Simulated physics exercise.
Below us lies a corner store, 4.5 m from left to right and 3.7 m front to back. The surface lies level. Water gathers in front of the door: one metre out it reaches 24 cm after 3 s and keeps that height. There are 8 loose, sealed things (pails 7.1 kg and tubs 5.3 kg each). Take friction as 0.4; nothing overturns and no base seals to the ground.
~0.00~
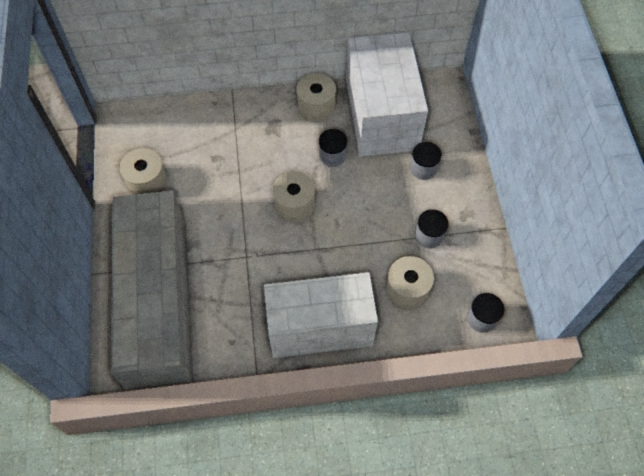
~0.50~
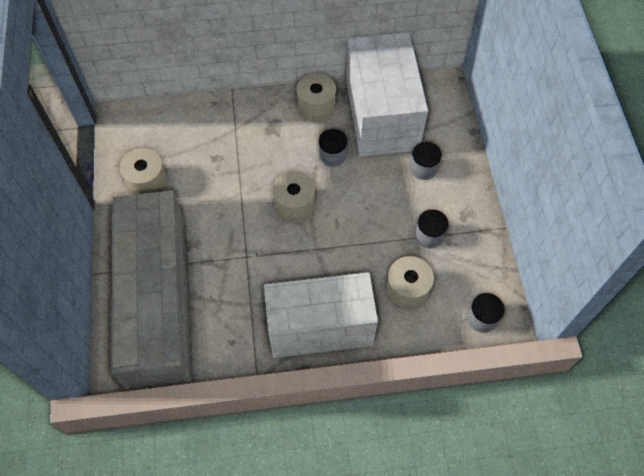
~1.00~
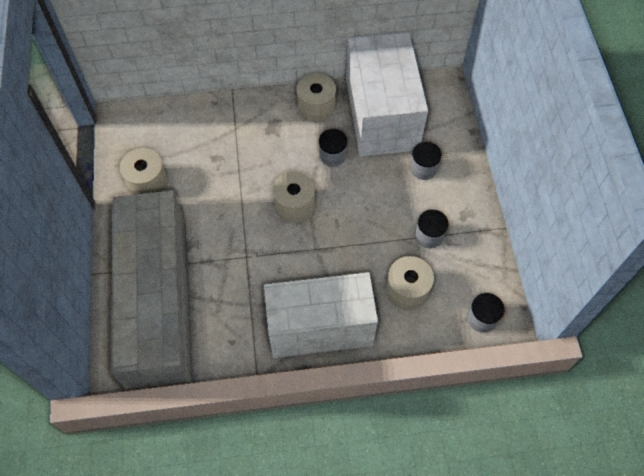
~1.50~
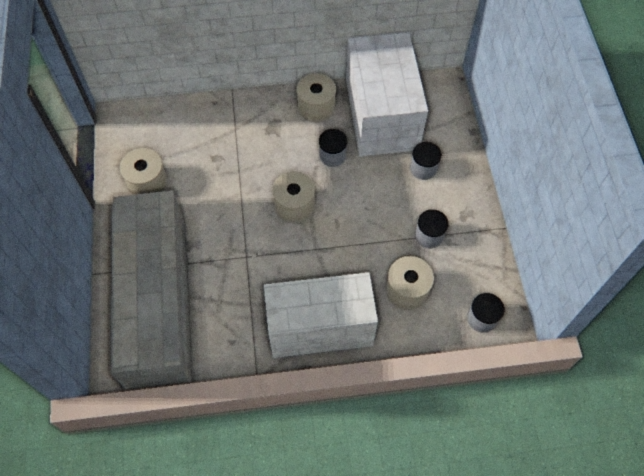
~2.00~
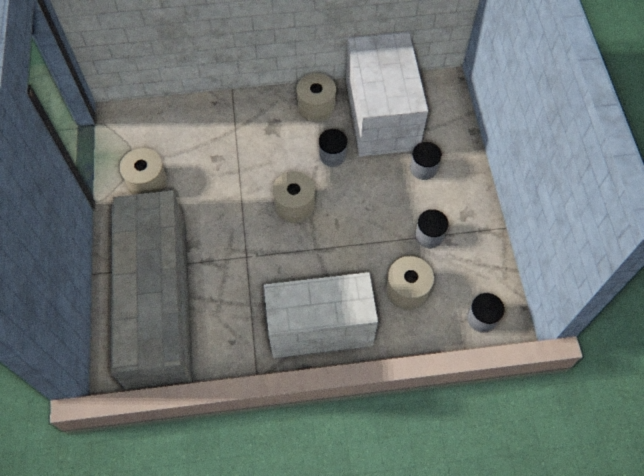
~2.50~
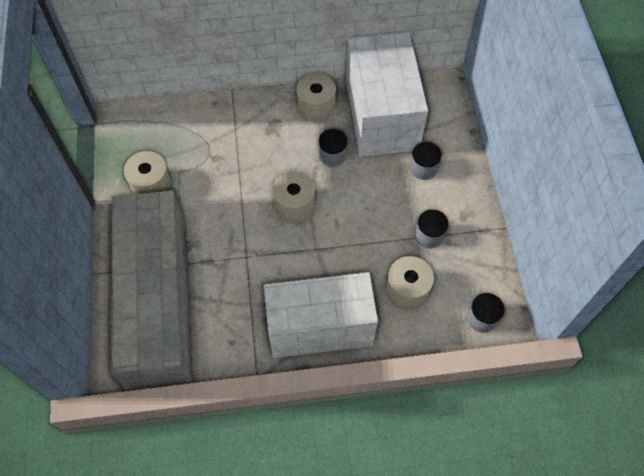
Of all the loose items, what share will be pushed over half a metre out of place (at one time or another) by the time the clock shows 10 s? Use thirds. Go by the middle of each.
It is two thirds or above.
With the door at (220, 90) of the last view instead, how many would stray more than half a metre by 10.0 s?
Then 4.
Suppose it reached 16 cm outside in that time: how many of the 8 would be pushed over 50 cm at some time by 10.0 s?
In that case 5 of them.
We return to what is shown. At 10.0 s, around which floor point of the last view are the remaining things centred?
Around (449, 251).
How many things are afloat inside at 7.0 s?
I count 4.
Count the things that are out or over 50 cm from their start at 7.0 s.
6 of them.
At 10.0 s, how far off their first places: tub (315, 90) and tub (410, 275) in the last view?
In turn: 300 cm, 60 cm.
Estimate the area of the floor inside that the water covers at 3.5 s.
About 4.5 m2.
After 3.5 s 1 of 8 are over 50 cm from their spots; 0 afloat.
After 4.5 s 1 of 8 are over 50 cm from their spots; 1 afloat.
After 7.0 s 6 of 8 are over 50 cm from their spots; 4 afloat.
After 10.0 s 6 of 8 are over 50 cm from their spots, and 6 have been at some point; 5 afloat.
